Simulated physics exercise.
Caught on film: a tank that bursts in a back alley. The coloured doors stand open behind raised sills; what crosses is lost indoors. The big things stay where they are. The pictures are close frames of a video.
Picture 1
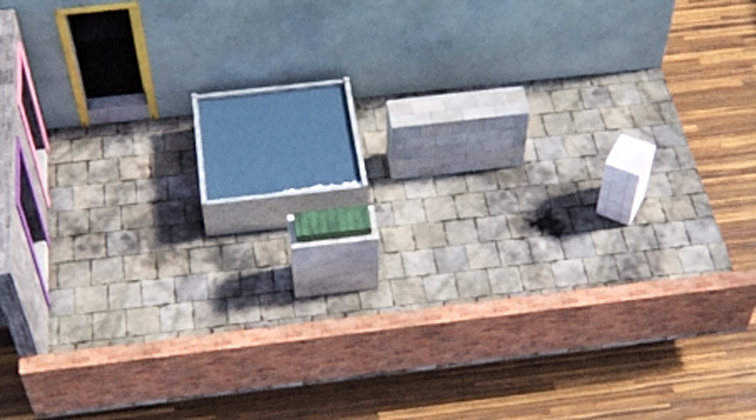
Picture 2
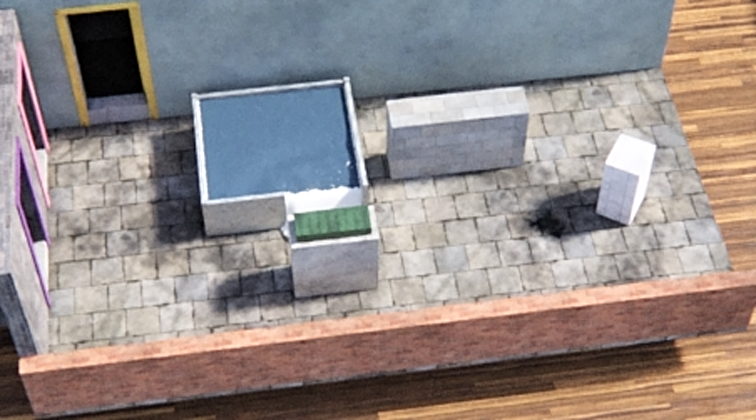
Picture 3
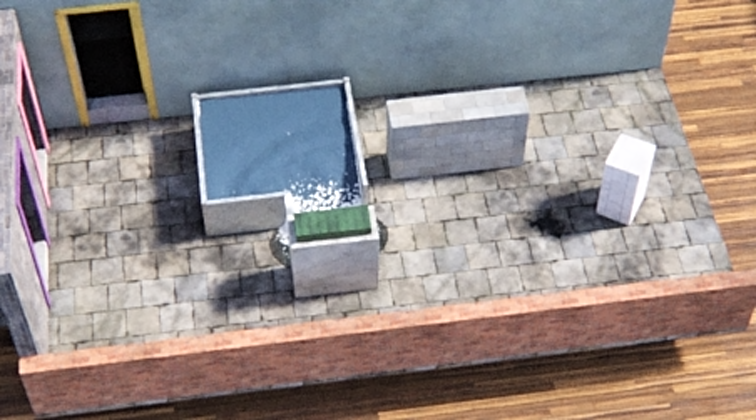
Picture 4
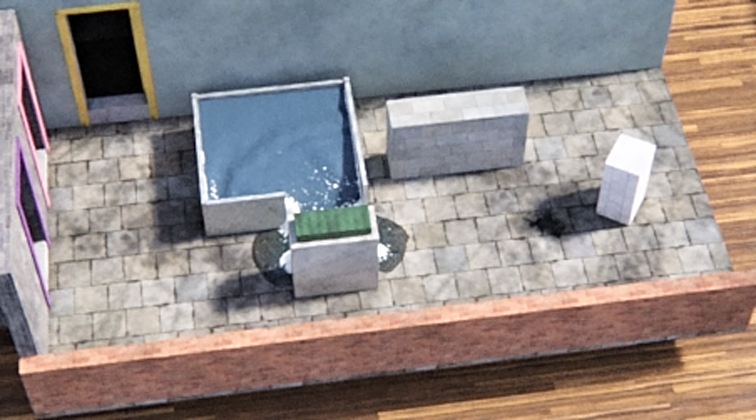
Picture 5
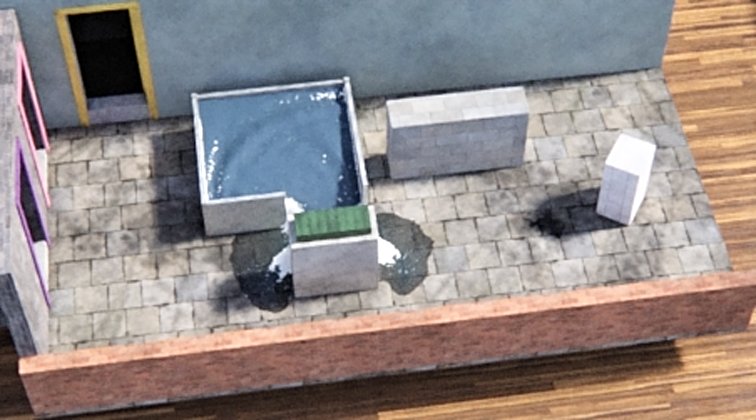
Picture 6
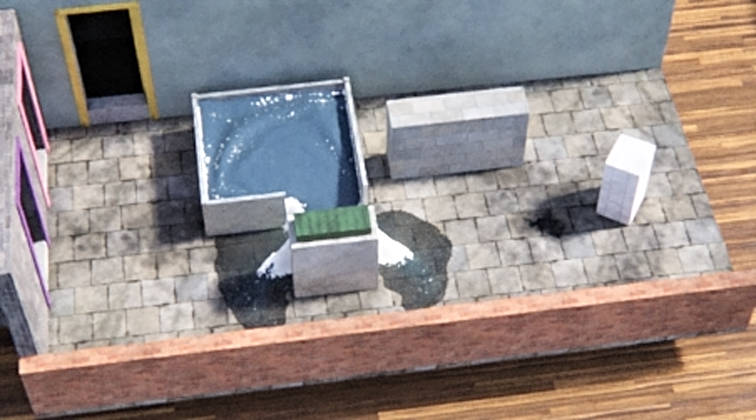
To begin with, a square tank of water stands full and calm in a paved alley, beside a small block topped with green. The tank's front wall opens at its right end, and water gushes out against the block, splits around both sides and spreads dark, wet patches across the paving.
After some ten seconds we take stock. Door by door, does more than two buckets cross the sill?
The yellow door holds within the limit; the pink door holds within the limit; the purple door holds within the limit.
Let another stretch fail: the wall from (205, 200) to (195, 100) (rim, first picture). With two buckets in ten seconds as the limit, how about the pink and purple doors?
One by one: The pink one takes more; the purple one floods.
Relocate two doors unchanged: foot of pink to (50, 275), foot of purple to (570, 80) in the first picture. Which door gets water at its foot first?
The pink door.
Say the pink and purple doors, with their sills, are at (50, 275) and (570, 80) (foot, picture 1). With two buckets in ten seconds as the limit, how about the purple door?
One by one: Purple is under.
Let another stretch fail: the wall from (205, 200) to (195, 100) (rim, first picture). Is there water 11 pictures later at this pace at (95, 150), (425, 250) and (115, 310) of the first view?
In that order: Covered, dry, flooded.
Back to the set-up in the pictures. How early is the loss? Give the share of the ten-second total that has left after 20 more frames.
Some 20 per cent.
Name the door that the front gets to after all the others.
That is the yellow door.
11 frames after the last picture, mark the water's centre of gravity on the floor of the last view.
Close to (317, 211).
A moment on, water covers 25 % of the floor; the yellow door not reached, the pink door not reached, the purple door not reached.
Next, water covers 55 % of the floor; the yellow door not reached, the pink door not reached, the purple door wet at the sill, nothing in.
Then, water covers 65 % of the floor; the yellow door not reached, the pink door wet at the sill, nothing in, the purple door under two buckets in.
Later, water covers 80 % of the floor; the yellow door wet at the sill, nothing in, the pink door wet at the sill, nothing in, the purple door under two buckets in.
In the end, water covers 85 % of the floor; the yellow door wet at the sill, nothing in, the pink door wet at the sill, nothing in, the purple door under two buckets in.
